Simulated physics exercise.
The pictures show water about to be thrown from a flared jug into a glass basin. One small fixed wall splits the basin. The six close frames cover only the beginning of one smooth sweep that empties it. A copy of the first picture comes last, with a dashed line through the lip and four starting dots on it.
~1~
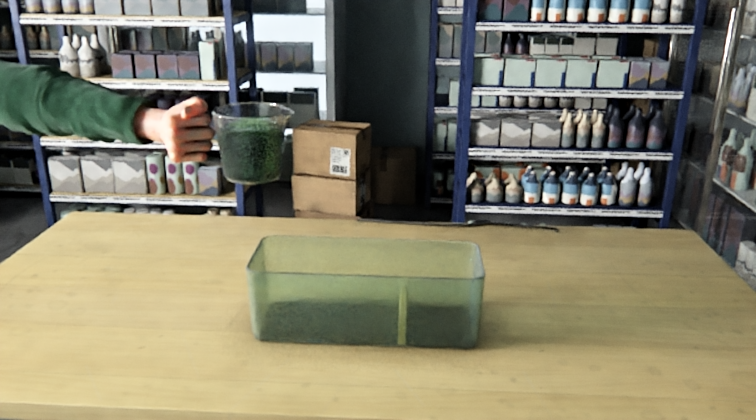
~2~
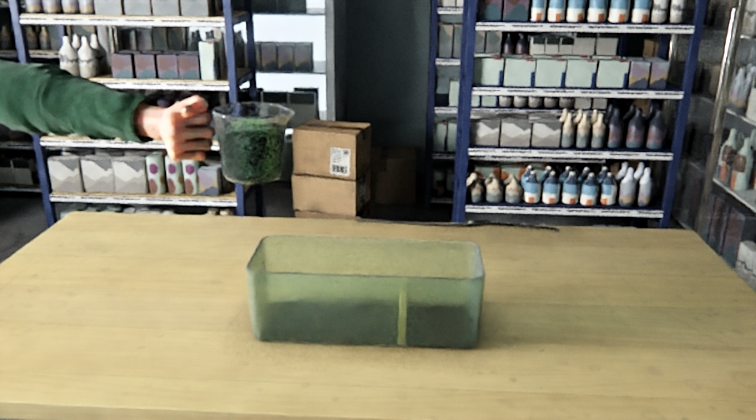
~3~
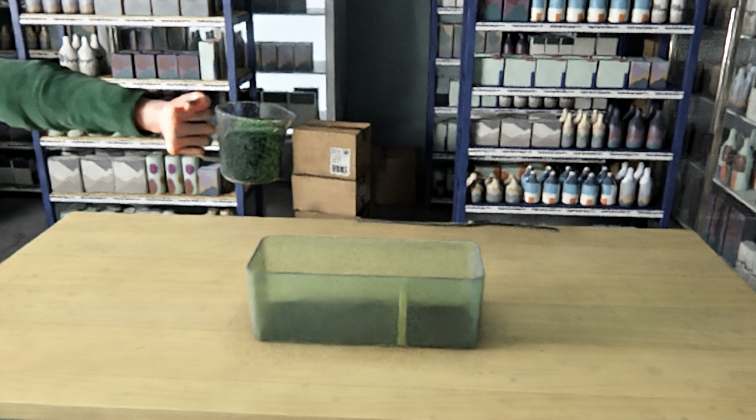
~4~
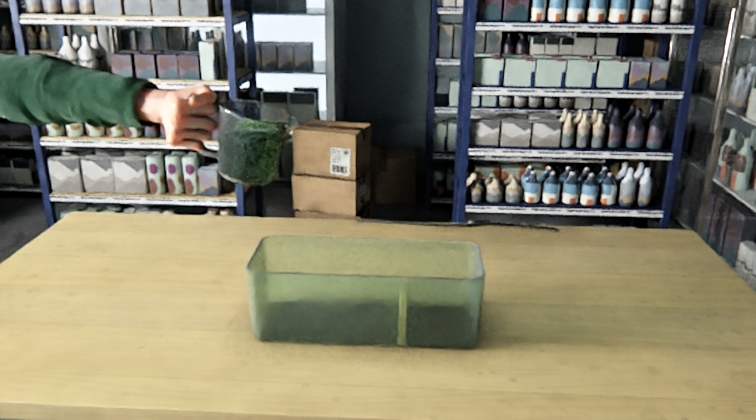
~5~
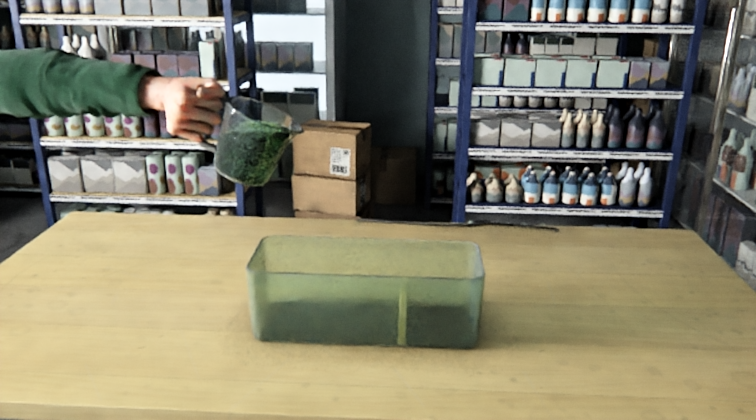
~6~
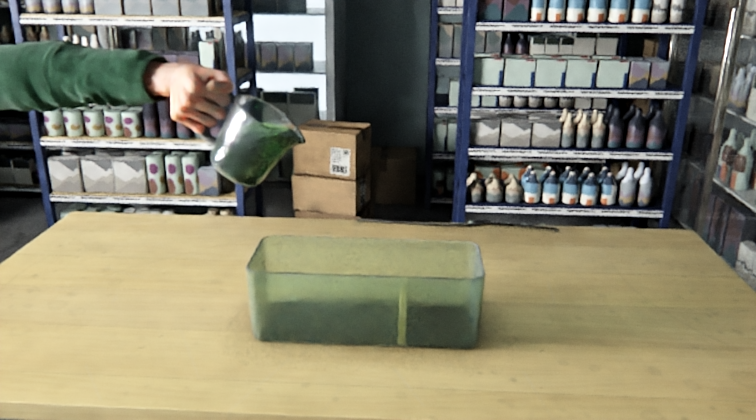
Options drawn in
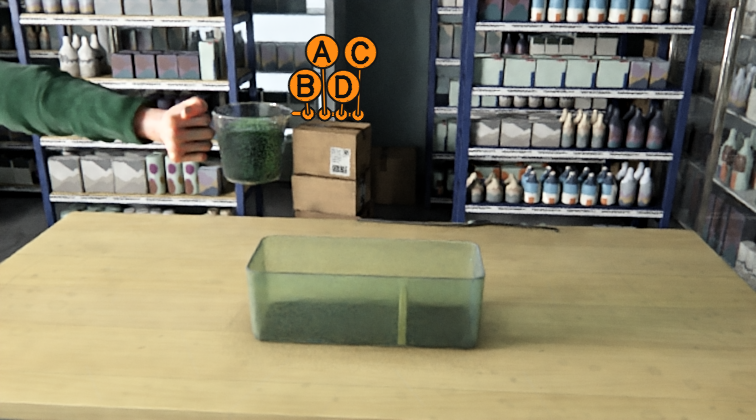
In a storeroom lined with shelves of bottles and boxes, a green-sleeved arm holds a clear jug with dark green contents upright above a wooden table, up and to the left of a glass basin. The hand gradually tilts the jug rightward, slightly at first, then more steeply, with nothing leaving its lip.
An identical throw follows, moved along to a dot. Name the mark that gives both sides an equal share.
The best spot is C.
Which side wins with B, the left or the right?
More ends on the left.
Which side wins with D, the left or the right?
The left one.
In orange, A at (324, 114); B at (308, 113); C at (358, 114); D at (341, 114).
With A, about 86 % ends left of the wall and 9 % right of it; 5 % is lost outside.
With B, about 84 % ends left of the wall and 13 % right of it.
With C, about 43 % ends left of the wall and 55 % right of it.
With D, about 89 % ends left of the wall and 6 % right of it; 5 % is lost outside.
